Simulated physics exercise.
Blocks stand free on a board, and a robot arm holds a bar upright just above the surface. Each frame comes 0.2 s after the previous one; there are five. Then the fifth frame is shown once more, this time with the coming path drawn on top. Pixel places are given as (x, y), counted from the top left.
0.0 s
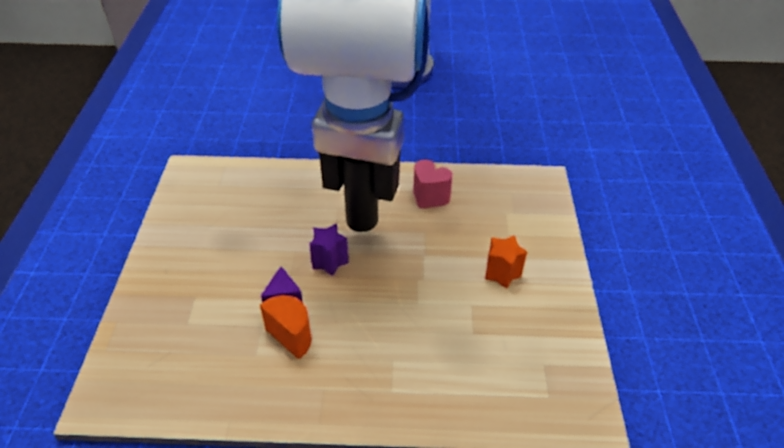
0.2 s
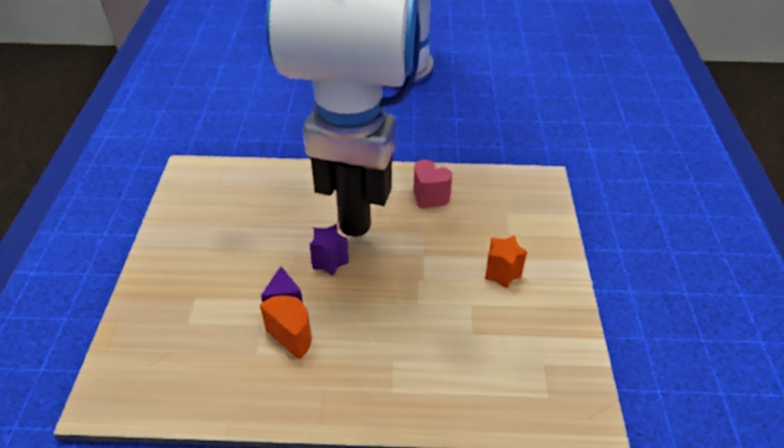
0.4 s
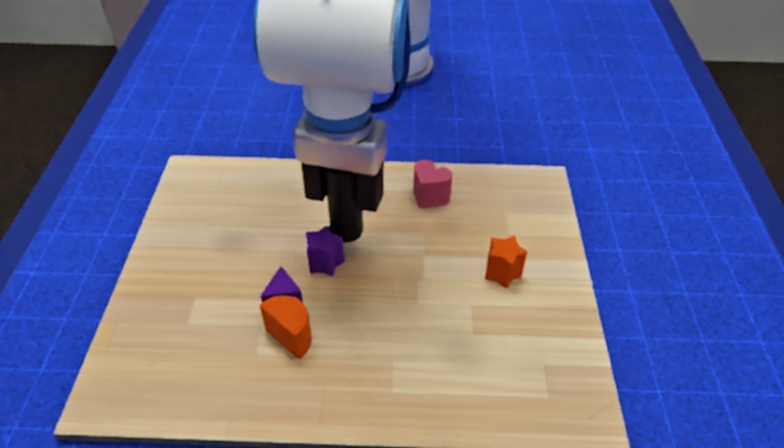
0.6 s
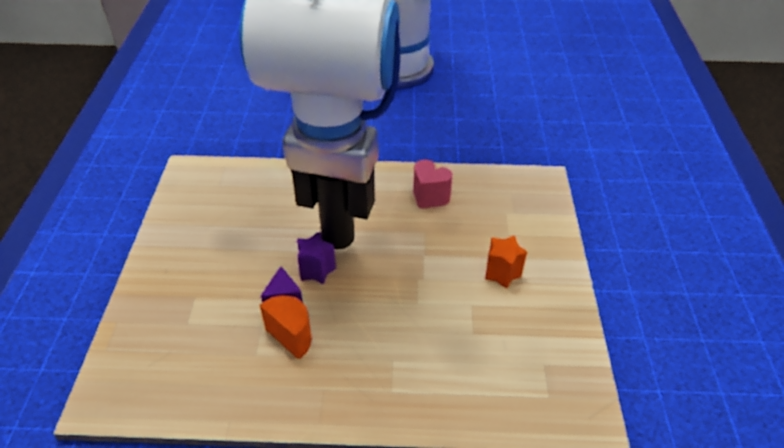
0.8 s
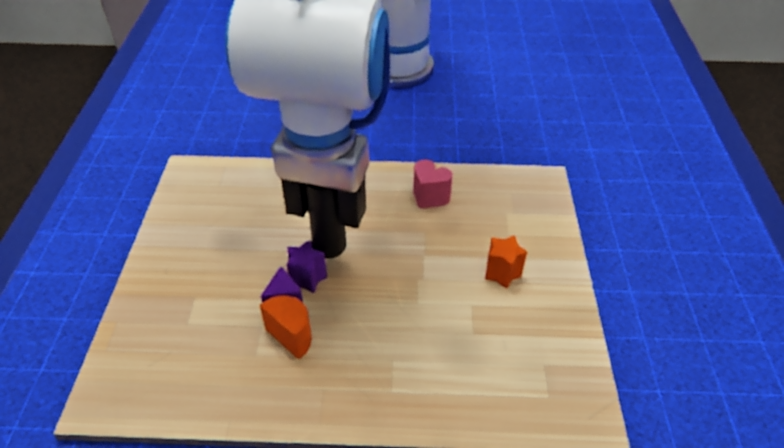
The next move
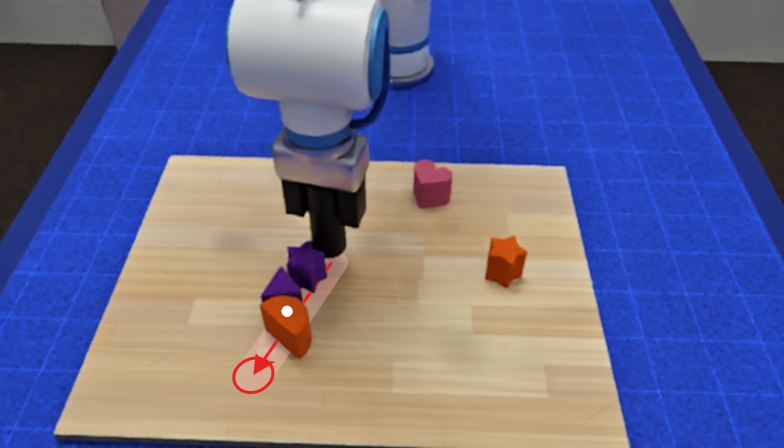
On a wooden board, a robot arm's dark bar pushes a purple star block down-left.
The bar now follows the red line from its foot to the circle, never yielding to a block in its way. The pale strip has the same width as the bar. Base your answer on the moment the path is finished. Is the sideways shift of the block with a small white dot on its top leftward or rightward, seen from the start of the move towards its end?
It heads left.
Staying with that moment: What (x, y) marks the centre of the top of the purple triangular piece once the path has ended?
Just about (225, 306).
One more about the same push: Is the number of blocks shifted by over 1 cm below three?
Final answer: No.
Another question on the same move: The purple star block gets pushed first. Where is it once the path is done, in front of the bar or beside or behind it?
My guess is it ends up beside or behind the bar.
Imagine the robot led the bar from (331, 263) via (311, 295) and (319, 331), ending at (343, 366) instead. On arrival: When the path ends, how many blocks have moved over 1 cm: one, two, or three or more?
3 or more blocks.
The drawn path runs from (331, 263) to (253, 375); the dot is on the orange D-shaped block.
The first path, step by step. One third of the way, bar at (305, 281); purple triangular piece at (247, 297), turned 20° anticlockwise; purple star block at (271, 277), turned 30° clockwise.
Two thirds of the way, bar at (279, 318); purple triangular piece at (225, 306); orange D-shaped block at (276, 342), turned 35° anticlockwise; purple star block at (255, 289), turned 80° clockwise.
At the end, bar at (249, 360); purple triangular piece at (225, 306); orange D-shaped block at (270, 378), turned 105° anticlockwise; purple star block at (255, 289), turned 80° clockwise.
